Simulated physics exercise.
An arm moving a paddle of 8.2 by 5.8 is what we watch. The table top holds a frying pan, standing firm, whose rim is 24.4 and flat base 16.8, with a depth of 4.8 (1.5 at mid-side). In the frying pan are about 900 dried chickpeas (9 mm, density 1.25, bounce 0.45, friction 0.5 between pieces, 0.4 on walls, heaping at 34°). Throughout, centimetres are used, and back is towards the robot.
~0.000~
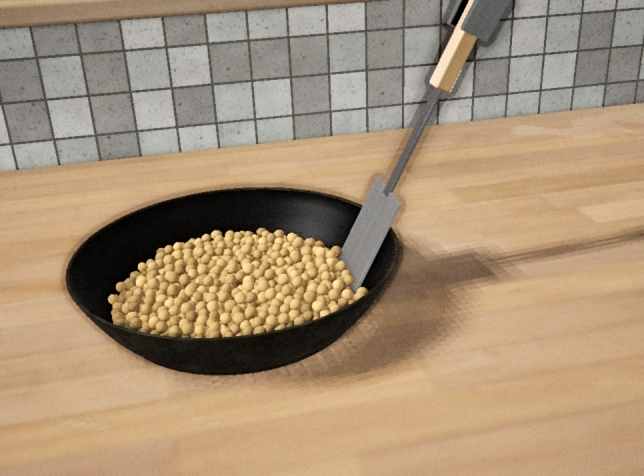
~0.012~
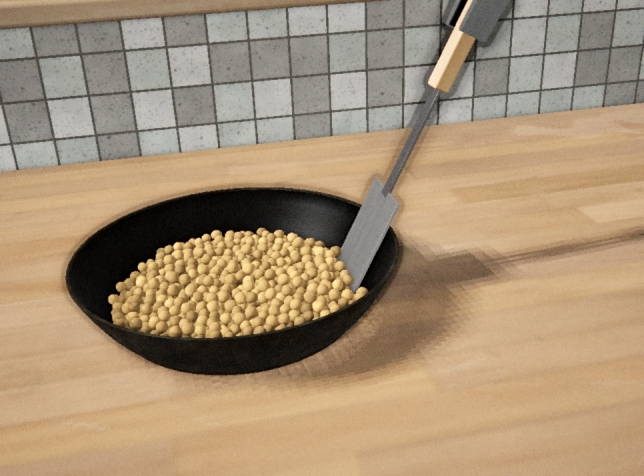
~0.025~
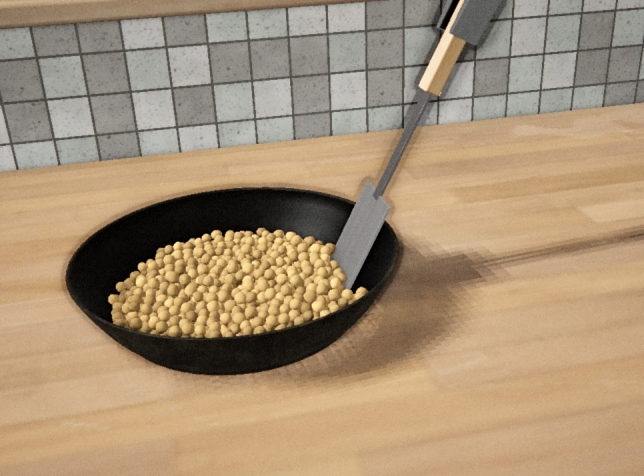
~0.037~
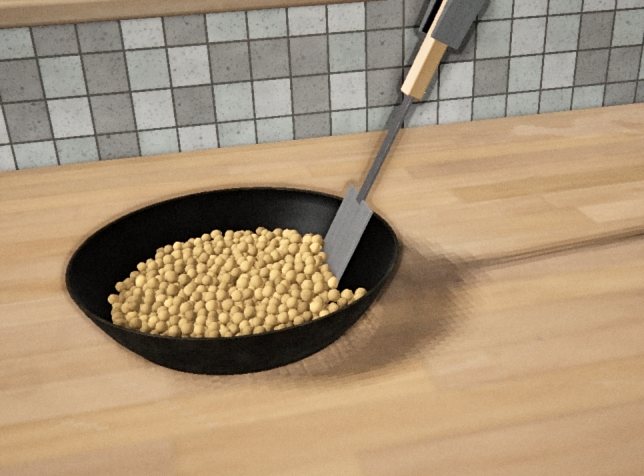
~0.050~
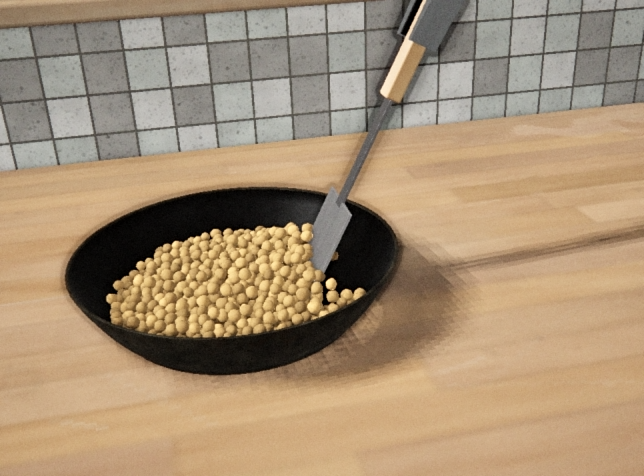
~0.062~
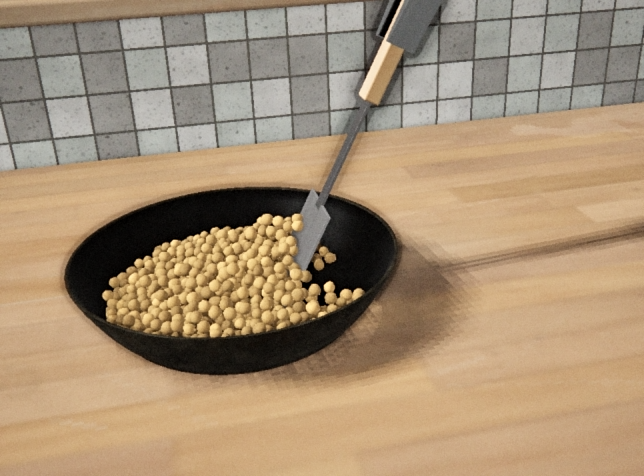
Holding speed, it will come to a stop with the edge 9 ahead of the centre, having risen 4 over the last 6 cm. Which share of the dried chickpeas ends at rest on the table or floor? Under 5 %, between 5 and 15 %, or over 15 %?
Over 15 %.
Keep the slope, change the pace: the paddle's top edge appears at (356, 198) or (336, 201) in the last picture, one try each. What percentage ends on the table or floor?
First try about 10 %, second try about 15 %.
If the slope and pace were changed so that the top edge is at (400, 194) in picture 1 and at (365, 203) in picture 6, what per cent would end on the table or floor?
Off the vessel, on the table or floor: Some 10 percent.
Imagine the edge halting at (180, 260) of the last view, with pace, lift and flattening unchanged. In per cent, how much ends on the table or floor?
10 %, roughly.
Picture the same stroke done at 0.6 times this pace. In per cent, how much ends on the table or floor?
Roughly 15 percent ends on the table or floor.
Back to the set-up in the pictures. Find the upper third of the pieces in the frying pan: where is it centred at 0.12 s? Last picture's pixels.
Around (174, 271).
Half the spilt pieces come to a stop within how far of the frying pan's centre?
Roughly 52 centimetres.
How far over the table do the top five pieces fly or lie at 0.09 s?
Around 8 cm above the table.
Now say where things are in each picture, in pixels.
Paddle top edge at (389, 190), sloping 63°; upper third of the load around (243, 280), from x 115 to 360, top at y 230; 900 in the frying pan, in the first frame.
Paddle top edge at (387, 190), sloping 63°; upper third of the load around (243, 280), from x 115 to 360, top at y 235, in the second frame.
Paddle top edge at (379, 193), sloping 63°; upper third of the load around (246, 278), from x 115 to 360, top at y 230, in the third frame.
Paddle top edge at (362, 197), sloping 63°; upper third of the load around (246, 277), from x 115 to 360, top at y 230, in the fourth frame.
Paddle top edge at (341, 200), sloping 63°; upper third of the load around (244, 274), from x 110 to 360, top at y 230, in the fifth frame.
Paddle top edge at (321, 202), sloping 63°; upper third of the load around (237, 273), from x 110 to 360, top at y 220; 900 in the frying pan, in the sixth frame.
By 0.09 s, sloping 63°, highest piece 9 above the table; 900 in the frying pan.
By 0.12 s, sloping 63°, highest piece 10 above the table; 898 in the frying pan, 2 on the blade or in flight.
By 0.34 s, sloping 63°, highest piece 18 above the table; 724 in the frying pan, 76 on the table or floor, 100 on the blade or in flight.
By 1.39 s, sloping 63°, highest piece 5 above the table; 724 in the frying pan, 176 on the table or floor.
Final count, 724 in the frying pan, 176 on the table or floor. That is 20 % on the table or floor.
